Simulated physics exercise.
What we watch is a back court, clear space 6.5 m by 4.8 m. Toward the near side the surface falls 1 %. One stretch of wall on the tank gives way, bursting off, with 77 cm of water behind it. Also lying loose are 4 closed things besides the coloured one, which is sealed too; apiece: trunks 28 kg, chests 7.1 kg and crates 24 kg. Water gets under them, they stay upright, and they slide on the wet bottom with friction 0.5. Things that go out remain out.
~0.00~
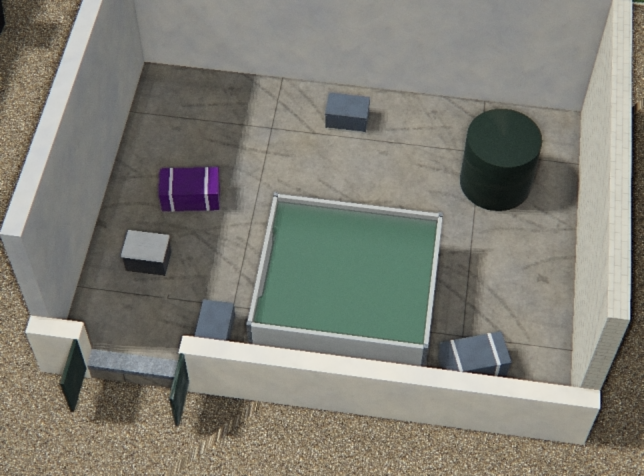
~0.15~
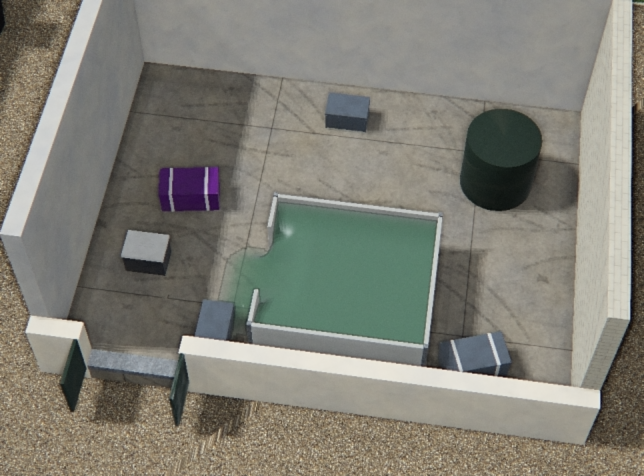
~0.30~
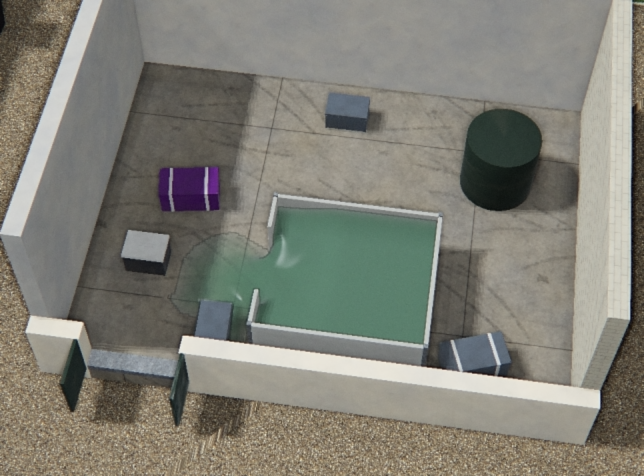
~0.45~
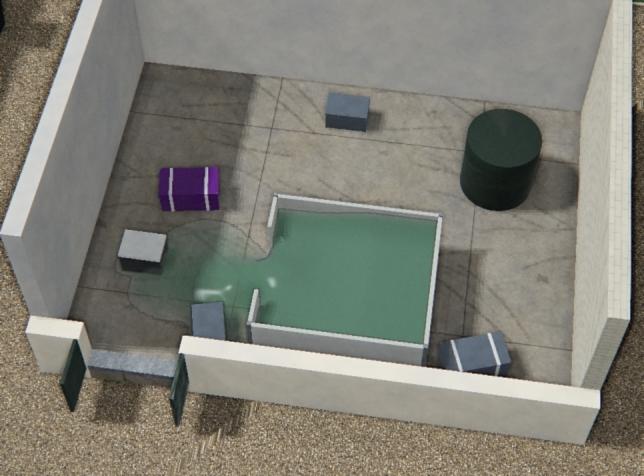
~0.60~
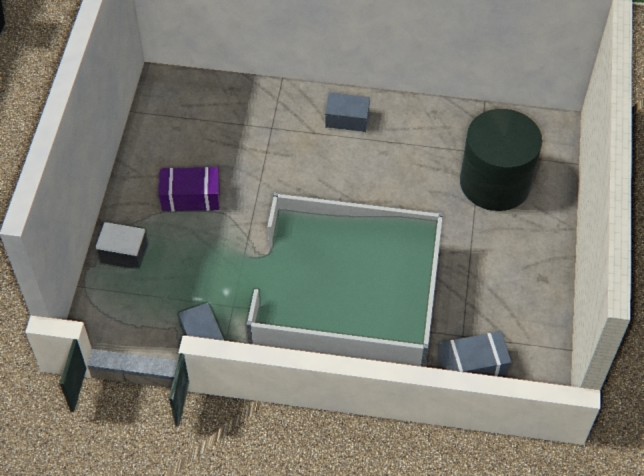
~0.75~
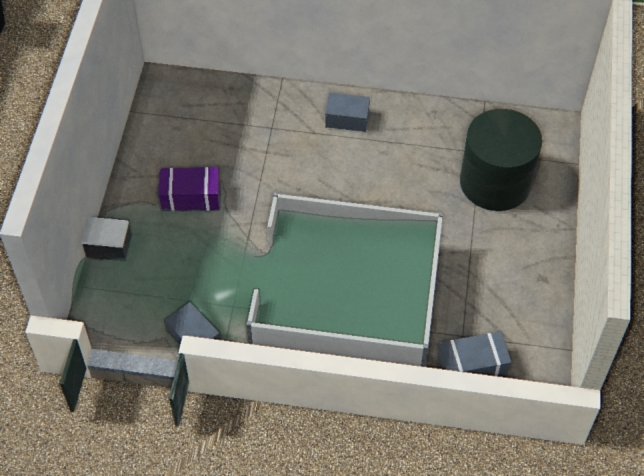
In a walled back court, part of a tank's left wall gave way and green water spread across the floor to the left, pushing a grey box leftward and turning another near the gateway.
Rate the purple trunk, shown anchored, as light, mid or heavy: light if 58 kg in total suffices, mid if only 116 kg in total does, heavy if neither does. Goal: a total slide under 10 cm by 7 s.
Mid.
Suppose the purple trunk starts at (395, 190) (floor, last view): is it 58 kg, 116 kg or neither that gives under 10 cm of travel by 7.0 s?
Lab note - result: Lighter mass suffices.
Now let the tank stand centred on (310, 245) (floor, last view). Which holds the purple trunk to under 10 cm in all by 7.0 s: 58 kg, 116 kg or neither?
In that case the answer is that both weights fall short.
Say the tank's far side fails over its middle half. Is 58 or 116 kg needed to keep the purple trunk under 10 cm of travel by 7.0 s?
Note: Low mass sufficient.
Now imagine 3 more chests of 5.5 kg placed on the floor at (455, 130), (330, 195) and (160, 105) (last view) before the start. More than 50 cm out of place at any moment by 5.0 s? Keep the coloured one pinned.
One after another they come out within the mark, within the mark, beyond the mark.
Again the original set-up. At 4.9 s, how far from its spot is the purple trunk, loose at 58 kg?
It would be some 50 cm from its spot.
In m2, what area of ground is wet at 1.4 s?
I'd put it close to 10.5 m2.
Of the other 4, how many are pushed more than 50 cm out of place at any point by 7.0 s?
I make it 2.
After 1.4 s the purple trunk would be 3 cm from its start with 58 kg and 0 cm from its start with 116 kg; 8 cm of water round it then.
After 3.1 s the purple trunk would be 24 cm from its start with 58 kg and 0 cm from its start with 116 kg; 9 cm of water round it then.
After 4.9 s the purple trunk would be 49 cm from its start with 58 kg and 0 cm from its start with 116 kg; 7 cm of water round it then.
After 7.0 s the purple trunk would be 49 cm from its start with 58 kg and 0 cm from its start with 116 kg; 8 cm of water round it then.
